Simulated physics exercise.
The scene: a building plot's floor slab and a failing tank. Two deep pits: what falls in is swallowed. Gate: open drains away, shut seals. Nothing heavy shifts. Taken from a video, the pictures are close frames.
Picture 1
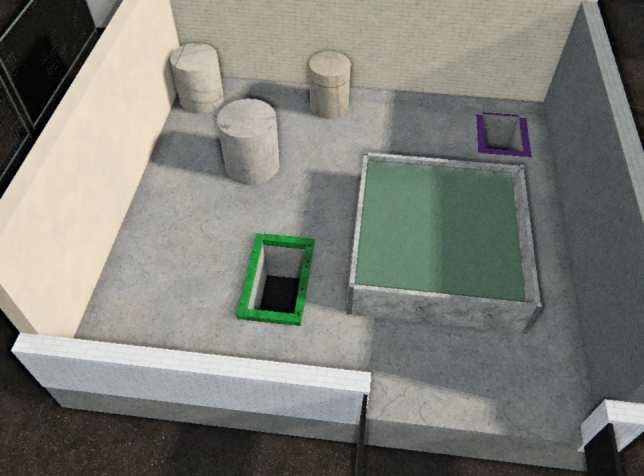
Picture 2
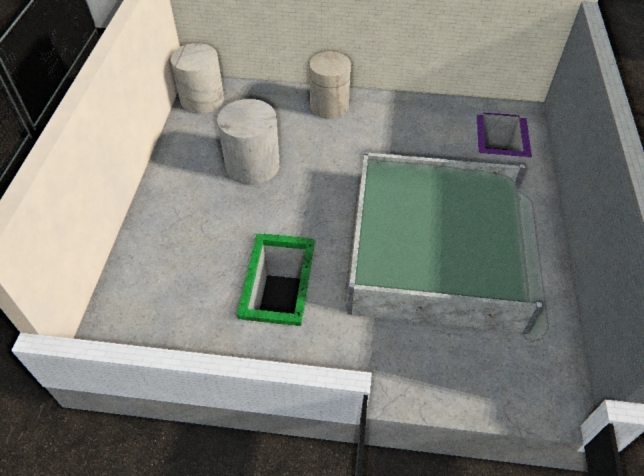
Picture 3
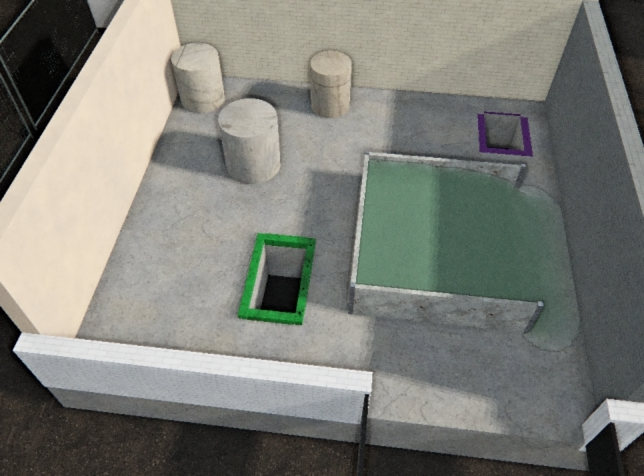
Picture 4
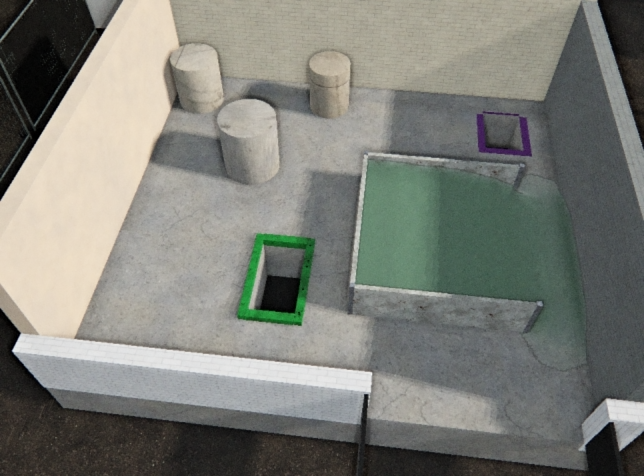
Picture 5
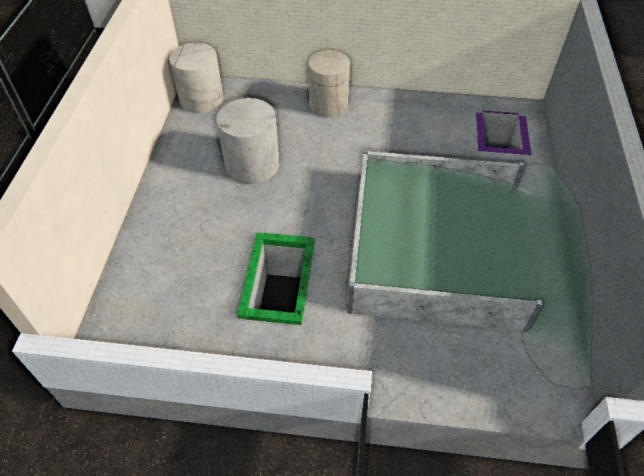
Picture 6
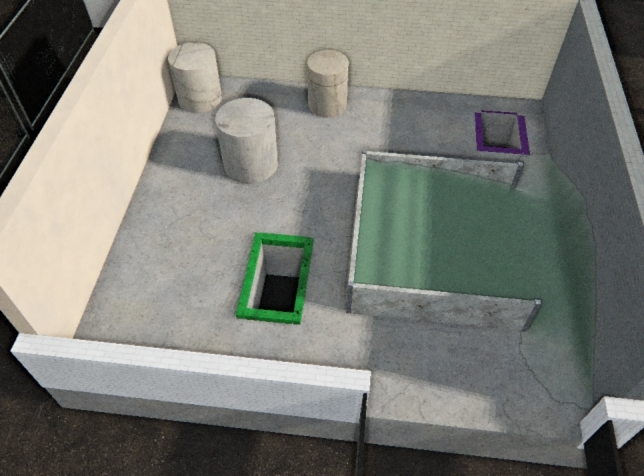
Green water poured out of the open right side of a low walled tank, spreading across the grey floor to the right-hand wall and creeping toward the viewer, while the pits and pillars stayed still.
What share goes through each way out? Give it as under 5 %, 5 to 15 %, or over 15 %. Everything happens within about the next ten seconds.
Shares - through the gate, over 15 %; through the purple pit, over 15 %; through the green pit, under 5 %.
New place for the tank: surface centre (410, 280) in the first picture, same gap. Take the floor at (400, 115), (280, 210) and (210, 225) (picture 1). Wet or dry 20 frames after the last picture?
In order: Inundated, then unflooded, then unflooded.
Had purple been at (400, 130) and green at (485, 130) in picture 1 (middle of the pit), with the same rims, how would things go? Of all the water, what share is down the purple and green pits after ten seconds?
Of the total, the purple pit holds 4 per cent and the green pit 10 per cent.
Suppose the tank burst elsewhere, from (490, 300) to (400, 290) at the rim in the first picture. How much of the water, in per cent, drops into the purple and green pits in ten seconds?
Result - purple: 0 %; green: 0 %.
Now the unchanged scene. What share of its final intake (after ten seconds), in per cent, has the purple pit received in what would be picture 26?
The figure is near 50 per cent.
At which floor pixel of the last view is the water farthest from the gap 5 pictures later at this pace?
Somewhere near (539, 104).
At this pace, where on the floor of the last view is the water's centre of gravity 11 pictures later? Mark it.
About (488, 252).
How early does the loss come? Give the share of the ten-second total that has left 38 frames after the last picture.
It comes to around 75 per cent.
A moment on, water covers 15 % of the floor; the gate 1 %, the purple pit 1 %, the green pit 0 %.
Next, water covers 15 % of the floor; the gate 6 %, the purple pit 5 %, the green pit 0 %.
Then, water covers 25 % of the floor; the gate 16 %, the purple pit 11 %, the green pit 0 %.
Later, water covers 35 % of the floor; the gate 25 %, the purple pit 17 %, the green pit 0 %.
In the end, water covers 45 % of the floor; the gate 35 %, the purple pit 23 %, the green pit 0 %.
